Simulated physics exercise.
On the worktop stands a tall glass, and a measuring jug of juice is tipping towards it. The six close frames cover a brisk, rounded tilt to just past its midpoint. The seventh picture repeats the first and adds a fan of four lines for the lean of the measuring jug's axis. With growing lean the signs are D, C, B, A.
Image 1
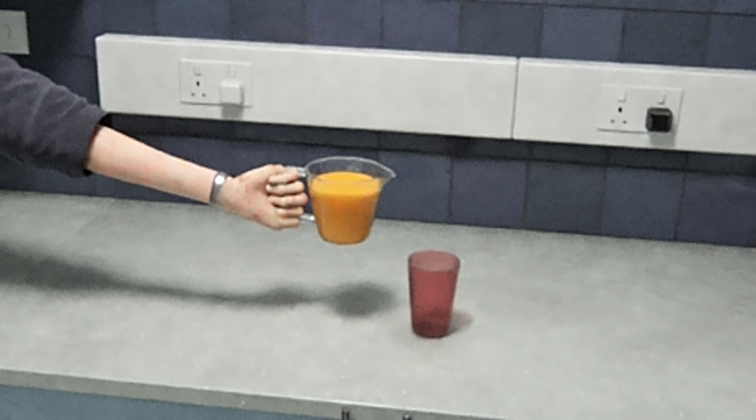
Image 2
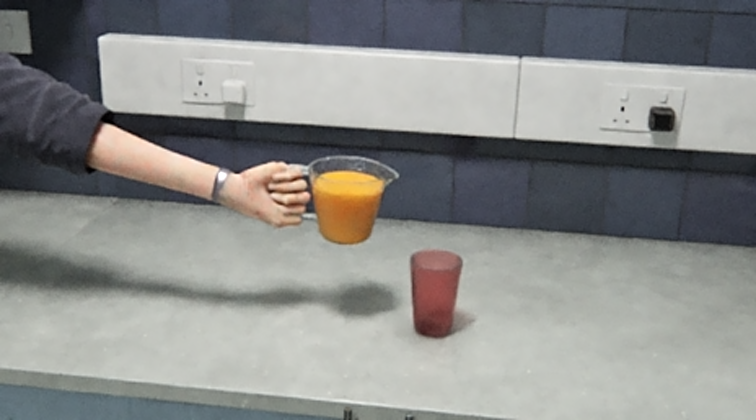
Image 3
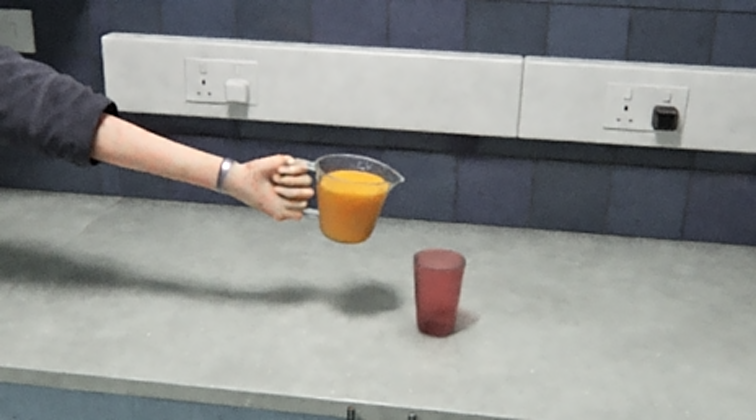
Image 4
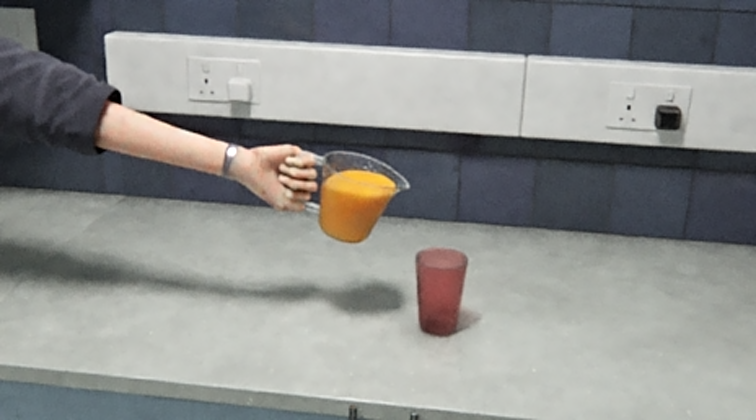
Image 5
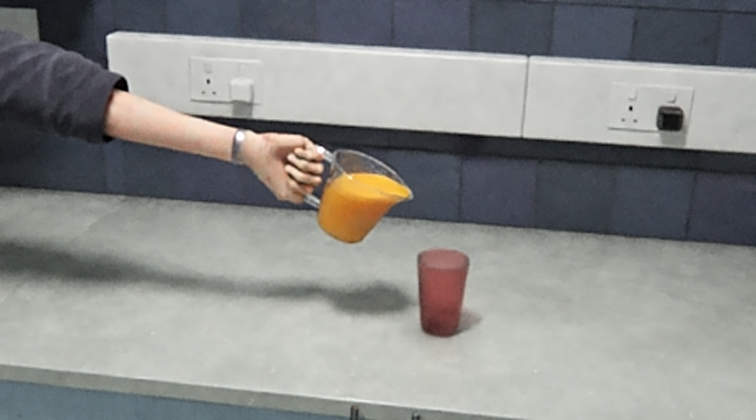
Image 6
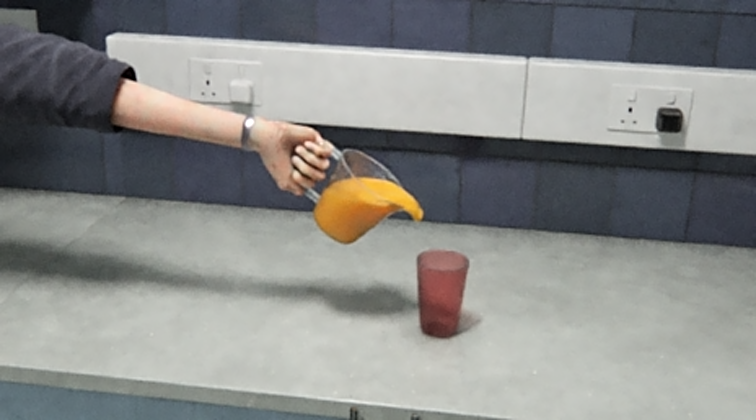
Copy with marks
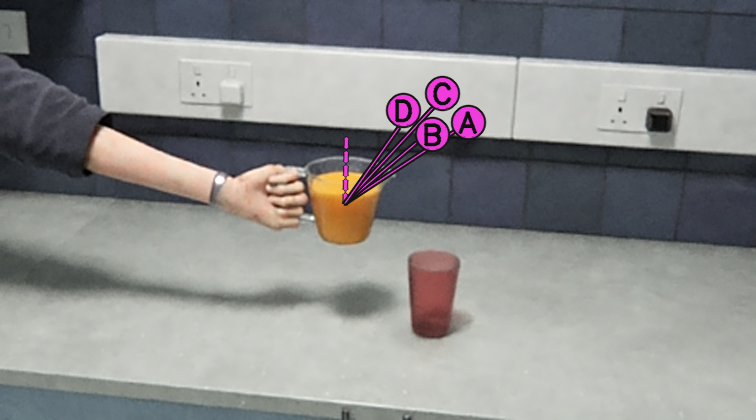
A hand holding a clear measuring jug of orange juice tilted it gradually to the right, above and beside a tall red glass on the grey worktop, until juice began slipping over the lip.
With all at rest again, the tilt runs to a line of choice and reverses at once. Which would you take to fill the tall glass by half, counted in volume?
Tilt B.
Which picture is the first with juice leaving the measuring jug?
In picture 6.
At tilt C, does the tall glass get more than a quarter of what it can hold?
Yes, it does.
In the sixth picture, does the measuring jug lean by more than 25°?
Yes.
In magenta, A at (454, 131); B at (415, 143); C at (432, 108); D at (398, 128).
With A, the tall glass ends with about 65 % of what it can hold.
With B, the tall glass ends with about 48 % of what it can hold.
With C, the tall glass ends with about 34 % of what it can hold.
With D, the tall glass ends with about 20 % of what it can hold.
